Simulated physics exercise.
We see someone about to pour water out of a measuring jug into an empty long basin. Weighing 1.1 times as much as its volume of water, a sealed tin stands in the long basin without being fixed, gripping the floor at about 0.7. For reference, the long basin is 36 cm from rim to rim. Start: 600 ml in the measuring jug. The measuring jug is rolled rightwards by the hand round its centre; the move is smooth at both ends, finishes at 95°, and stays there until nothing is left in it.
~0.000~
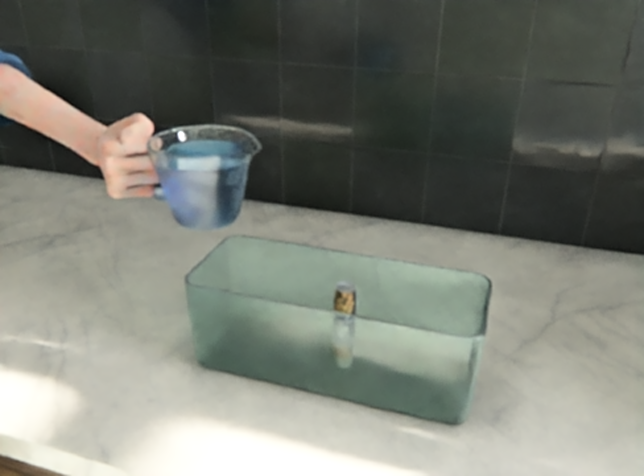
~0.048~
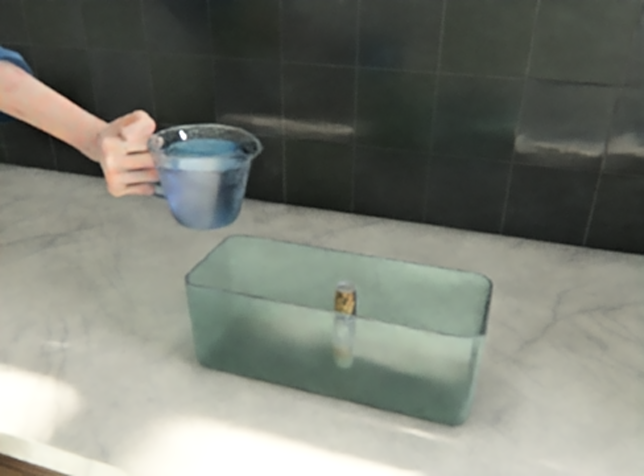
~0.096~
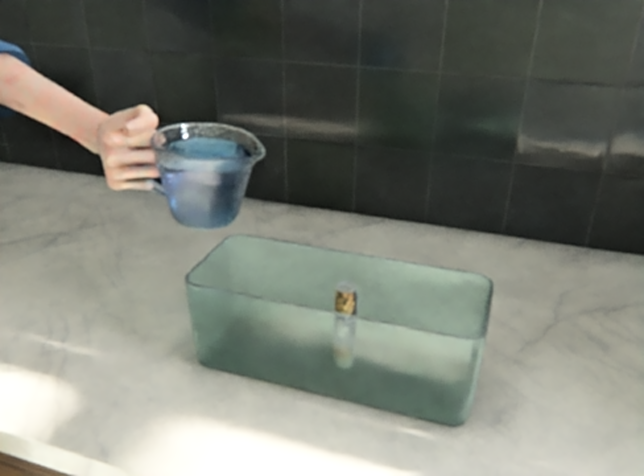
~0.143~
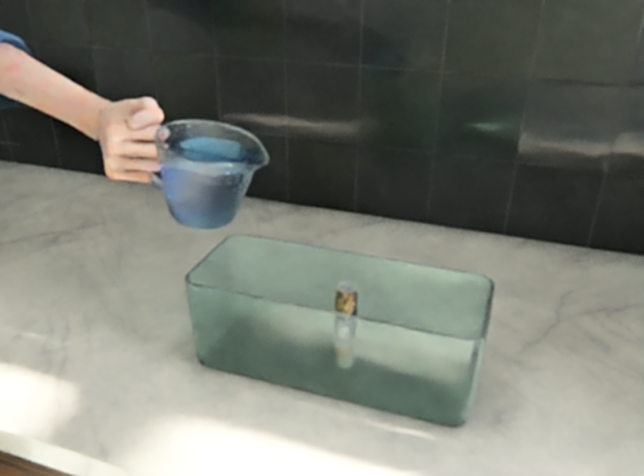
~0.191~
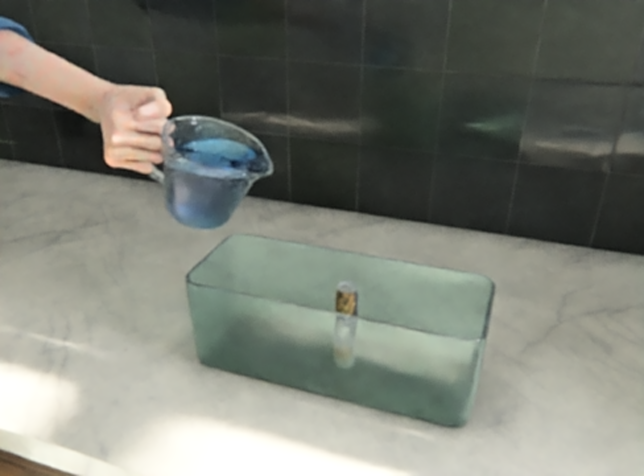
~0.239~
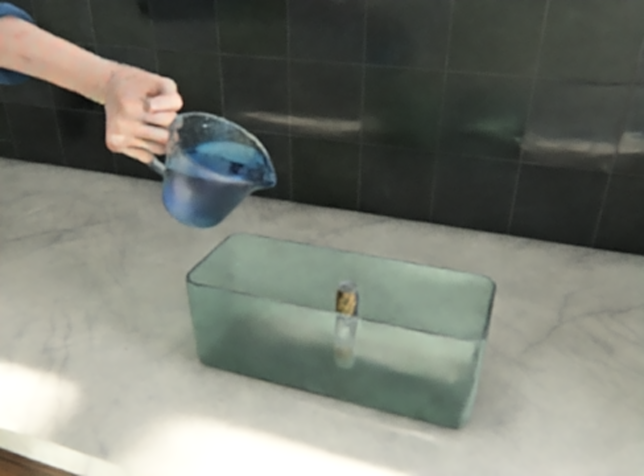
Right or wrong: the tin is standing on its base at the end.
Right, it is standing.
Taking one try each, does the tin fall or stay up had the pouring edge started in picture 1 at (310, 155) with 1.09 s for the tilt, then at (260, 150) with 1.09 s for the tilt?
The tin overturns the first time and stays vertical the second time.
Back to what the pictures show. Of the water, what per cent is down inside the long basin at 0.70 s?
Near 86 per cent of the total.
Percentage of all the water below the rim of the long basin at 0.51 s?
Around 34 percent.
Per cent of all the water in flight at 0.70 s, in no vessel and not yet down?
7 in a hundred, give or take.
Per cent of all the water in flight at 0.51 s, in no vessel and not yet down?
About 24 per cent.
After 0.51 s the tilt is 86° and 43 per cent is still to pour; the tin stands where it began.
After 0.70 s the tilt is 95° and 8 per cent is still to pour; the tin stands where it began.
After 0.91 s the tilt is 95° and 1 per cent is still to pour; the tin stands where it began.
After 1.13 s the tilt is 95° and 0 per cent is still to pour; the tin stands where it began.
In the end the tin stands where it began.
